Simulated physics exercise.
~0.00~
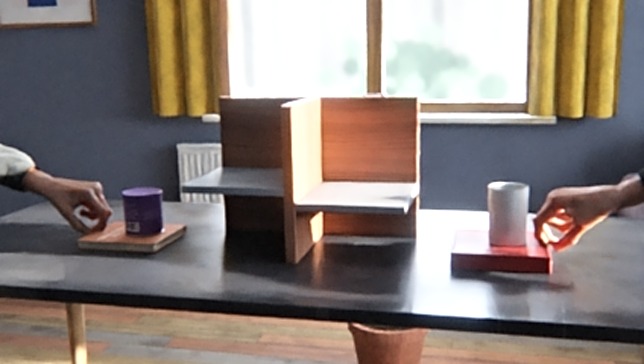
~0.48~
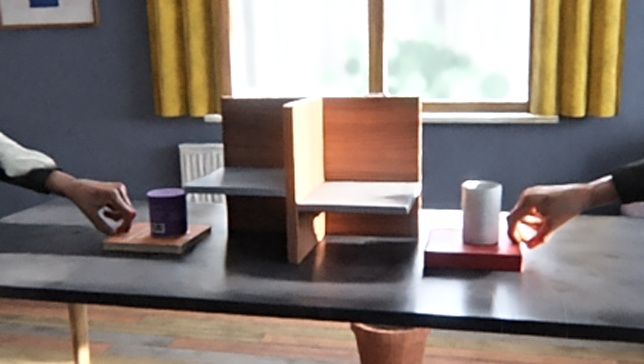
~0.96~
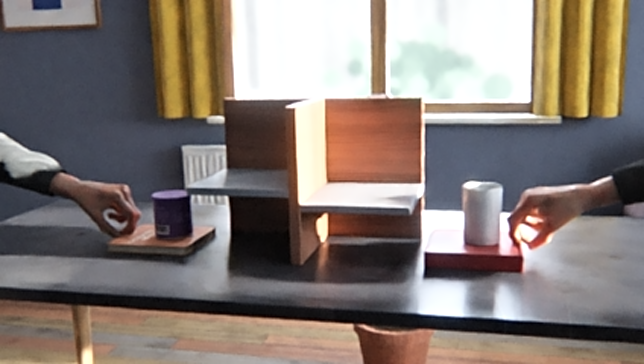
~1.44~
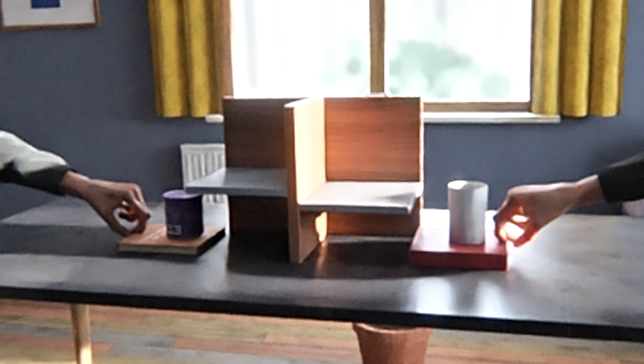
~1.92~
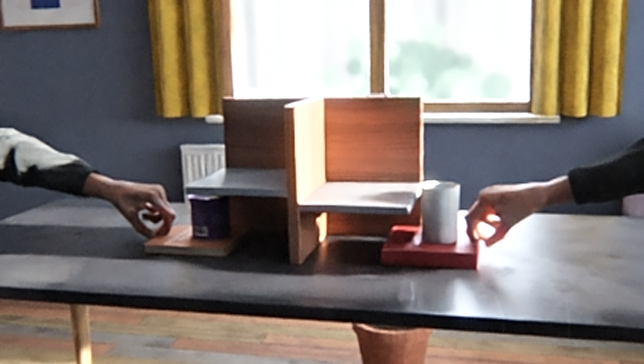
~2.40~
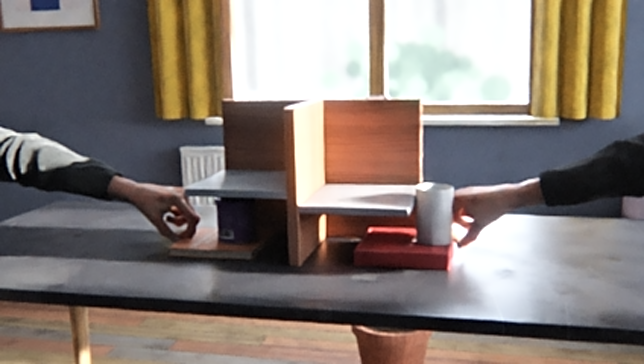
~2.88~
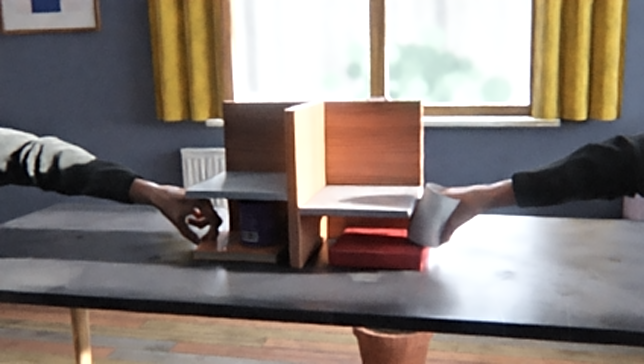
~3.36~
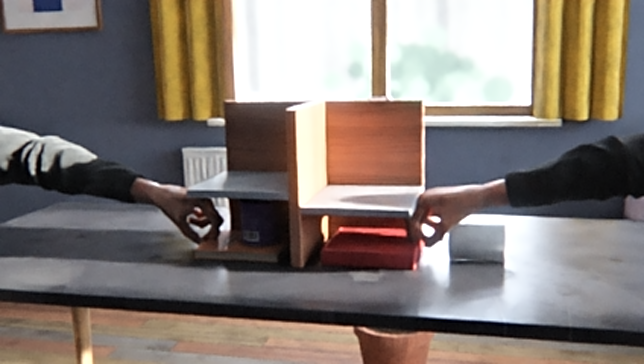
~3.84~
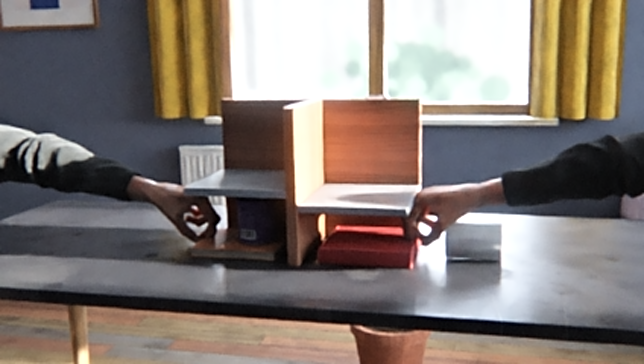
A purple pot on an orange book at left and a white beaker on a red tray at right sit on a dark table, seen from the front by a slightly swaying camera, with a wooden rack between them and a window and yellow curtains behind. Two hands push the loads inward, pausing briefly, then continuing. The pot slides beneath the grey left shelf, still upright. The beaker meets the right shelf's edge, leans outward and tips off as the tray goes under. It ends lying on its side on the table, right of the hand.
